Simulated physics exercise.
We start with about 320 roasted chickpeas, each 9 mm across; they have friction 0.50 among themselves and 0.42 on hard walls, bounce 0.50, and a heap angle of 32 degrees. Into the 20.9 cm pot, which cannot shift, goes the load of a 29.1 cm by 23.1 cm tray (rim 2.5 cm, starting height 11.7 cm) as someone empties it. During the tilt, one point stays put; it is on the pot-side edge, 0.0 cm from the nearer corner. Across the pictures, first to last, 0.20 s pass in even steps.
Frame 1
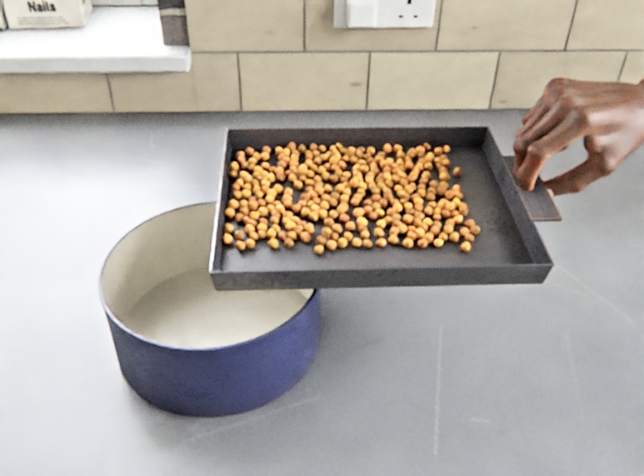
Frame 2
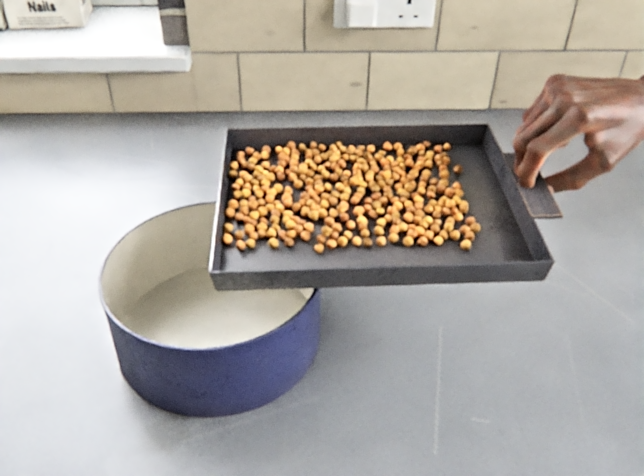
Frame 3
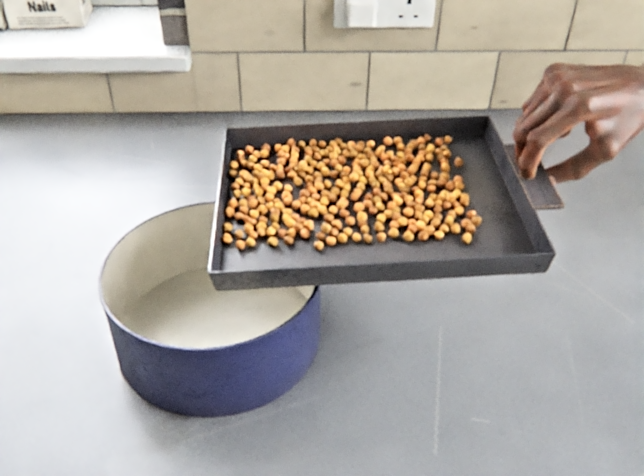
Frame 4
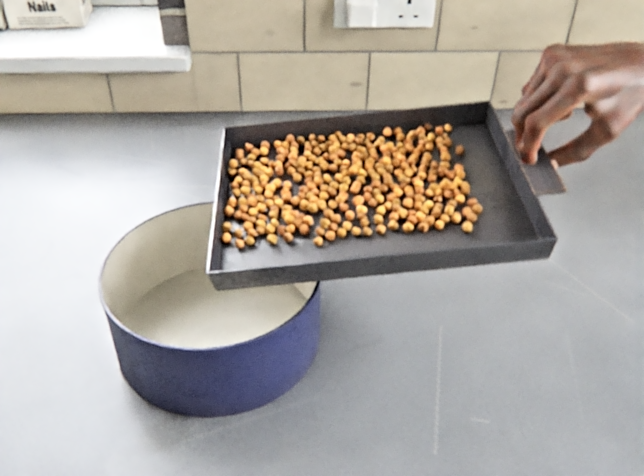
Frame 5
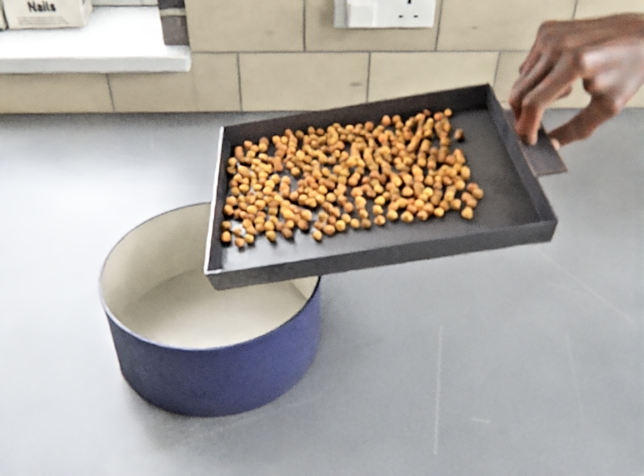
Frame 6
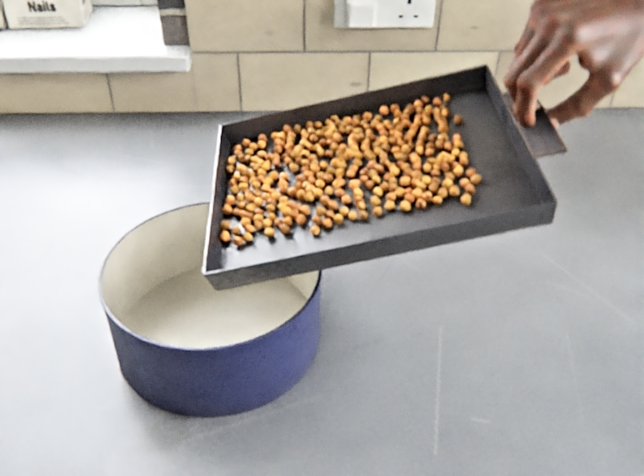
A dark rectangular tray of golden-brown roasted chickpeas, gripped at its right end by a hand, tilts slowly, its right side rising while the left edge stays over a blue pot with a cream interior. The chickpeas keep their places on the tray as it slants. The steady view looks down on a grey countertop with beige tiles, a white socket and a windowsill behind.
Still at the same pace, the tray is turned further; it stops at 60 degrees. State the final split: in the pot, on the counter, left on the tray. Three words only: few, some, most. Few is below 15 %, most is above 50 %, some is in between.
Pot - few, counter - few, tray - most.
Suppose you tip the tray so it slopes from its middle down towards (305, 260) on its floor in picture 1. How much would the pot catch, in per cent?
Roughly 15 % of the pieces.
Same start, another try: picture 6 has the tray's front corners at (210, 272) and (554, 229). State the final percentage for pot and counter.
Pot 10 % / counter 5 %.
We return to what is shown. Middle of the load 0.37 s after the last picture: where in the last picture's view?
My estimate is roughly (248, 151).
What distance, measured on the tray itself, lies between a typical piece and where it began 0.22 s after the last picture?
Displacement on the tray: Roughly 2 cm.
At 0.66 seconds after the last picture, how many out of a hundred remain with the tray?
Something like 95 percent, roughly.
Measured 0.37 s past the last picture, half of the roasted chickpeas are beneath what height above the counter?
Some 18 cm above the counter.
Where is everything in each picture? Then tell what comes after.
In the first picture, tray tilt 0 degrees, front corners at (214, 269) and (549, 262); middle of the pieces at (347, 193); pot at (212, 266).
In the second picture, tray tilt 1 degrees, front corners at (214, 269) and (549, 259); middle of the pieces at (347, 192).
In the third picture, tray tilt 3 degrees, front corners at (213, 269) and (551, 251); middle of the pieces at (347, 188).
In the fourth picture, tray tilt 6 degrees, front corners at (211, 270) and (552, 236), lowest corner left front; middle of the pieces at (346, 182).
In the fifth picture, tray tilt 10 degrees, front corners at (209, 270) and (553, 218), lowest corner left front; middle of the pieces at (345, 174).
In the sixth picture, tray tilt 14 degrees, front corners at (207, 271) and (551, 200), lowest corner left front; middle of the pieces at (343, 166); pot at (212, 266).
Then, 0.22 s after the last picture, tilt 37 degrees; the tray holds 100 %, the pot 0 %.
Then, 0.37 s after the last picture, tilt 53 degrees; the tray holds 100 %, the pot 0 %.
Then, 0.66 s after the last picture, tilt 60 degrees; the tray holds 95 %, the pot 5 %.
In the end, pot 10 %, counter 0 %, tray 90 %.
